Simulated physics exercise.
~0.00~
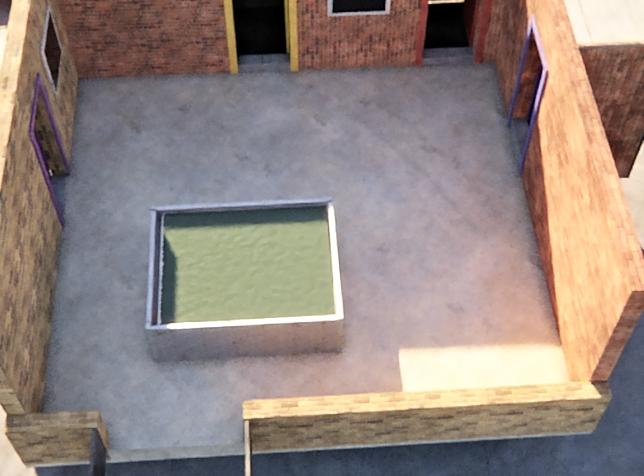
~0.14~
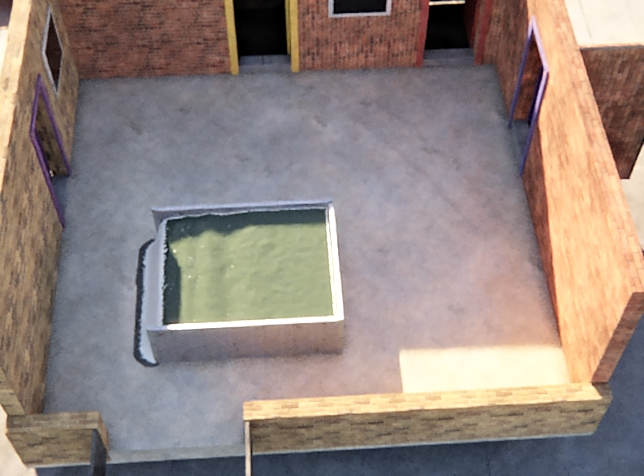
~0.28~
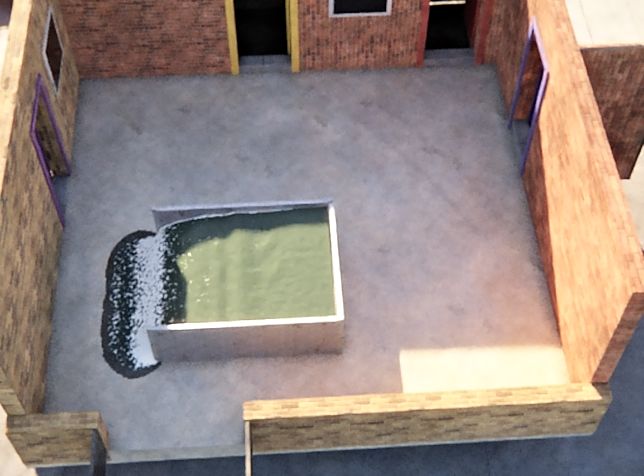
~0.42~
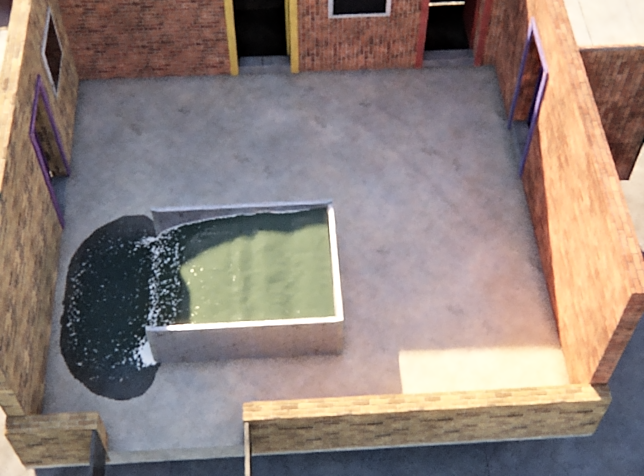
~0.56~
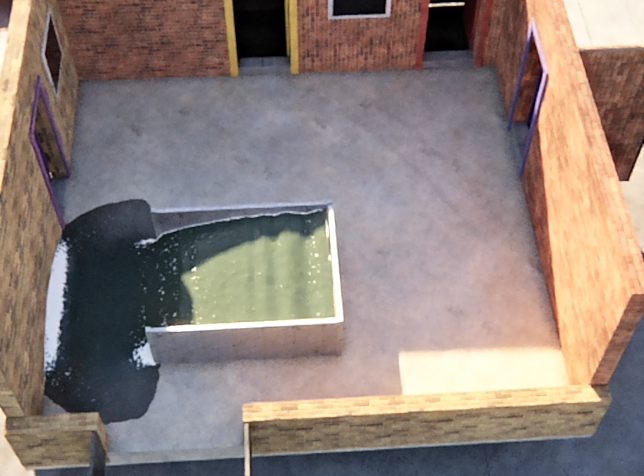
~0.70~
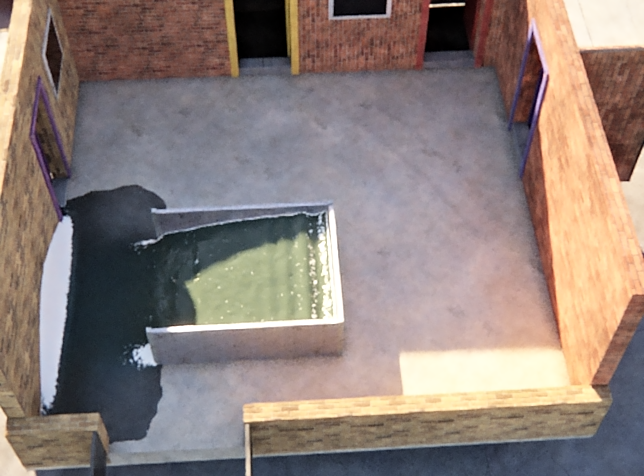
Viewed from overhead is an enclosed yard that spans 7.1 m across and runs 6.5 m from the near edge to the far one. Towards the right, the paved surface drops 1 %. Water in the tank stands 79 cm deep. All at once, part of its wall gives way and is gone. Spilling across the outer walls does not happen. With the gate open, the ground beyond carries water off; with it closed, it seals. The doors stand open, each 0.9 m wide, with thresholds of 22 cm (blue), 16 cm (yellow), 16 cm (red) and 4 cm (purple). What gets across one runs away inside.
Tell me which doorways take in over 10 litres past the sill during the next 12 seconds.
Within those 12 seconds, the blue door takes in no more than that; the yellow door takes in no more than that; the red door takes in no more than that; the purple door takes in over 10 litres.
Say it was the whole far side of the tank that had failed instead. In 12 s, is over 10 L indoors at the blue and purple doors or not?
Lab note: Vs limit, blue door inside limit; purple door limit exceeded.
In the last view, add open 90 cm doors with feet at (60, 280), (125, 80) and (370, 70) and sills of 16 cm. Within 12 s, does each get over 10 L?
Note, doorways in listed order: Goes beyond, goes beyond, stays short.
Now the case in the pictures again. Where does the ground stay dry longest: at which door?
That would be the blue door.
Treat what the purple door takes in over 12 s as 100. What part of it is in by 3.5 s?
That works out near 75%.
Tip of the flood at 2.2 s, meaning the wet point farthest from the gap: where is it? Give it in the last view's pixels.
That lands around (80, 83) in the last picture.
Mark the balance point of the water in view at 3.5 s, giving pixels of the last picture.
Roughly (172, 264) in the last picture.
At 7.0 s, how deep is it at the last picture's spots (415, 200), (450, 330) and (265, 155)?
Spot by spot: Some 5, 1, then 4 cm.
After 1.4 s water covers 15 % of the floor and is deepest (59 cm) near (41, 440); blue door not reached, yellow door not reached, red door not reached, purple door 16 cm at the sill, 16 L in.
After 2.2 s water covers 30 % of the floor and is deepest (55 cm) near (42, 427); blue door not reached, yellow door not reached, red door not reached, purple door 16 cm at the sill, 65 L in.
After 3.5 s water covers 50 % of the floor and is deepest (28 cm) near (41, 440); blue door not reached, yellow door 12 cm at the sill, 0 L in, red door not reached, purple door 11 cm at the sill, 122 L in.
After 7.0 s water covers 85 % of the floor and is deepest (18 cm) near (529, 228); blue door 14 cm at the sill, 0 L in, yellow door 8 cm at the sill, 0 L in, red door 8 cm at the sill, 0 L in, purple door 5 cm at the sill, 156 L in.
After 12.0 s water covers 95 % of the floor and is deepest (14 cm) near (566, 387); blue door 9 cm at the sill, 0 L in, yellow door 4 cm at the sill, 0 L in, red door 9 cm at the sill, 0 L in, purple door 4 cm at the sill, 159 L in.
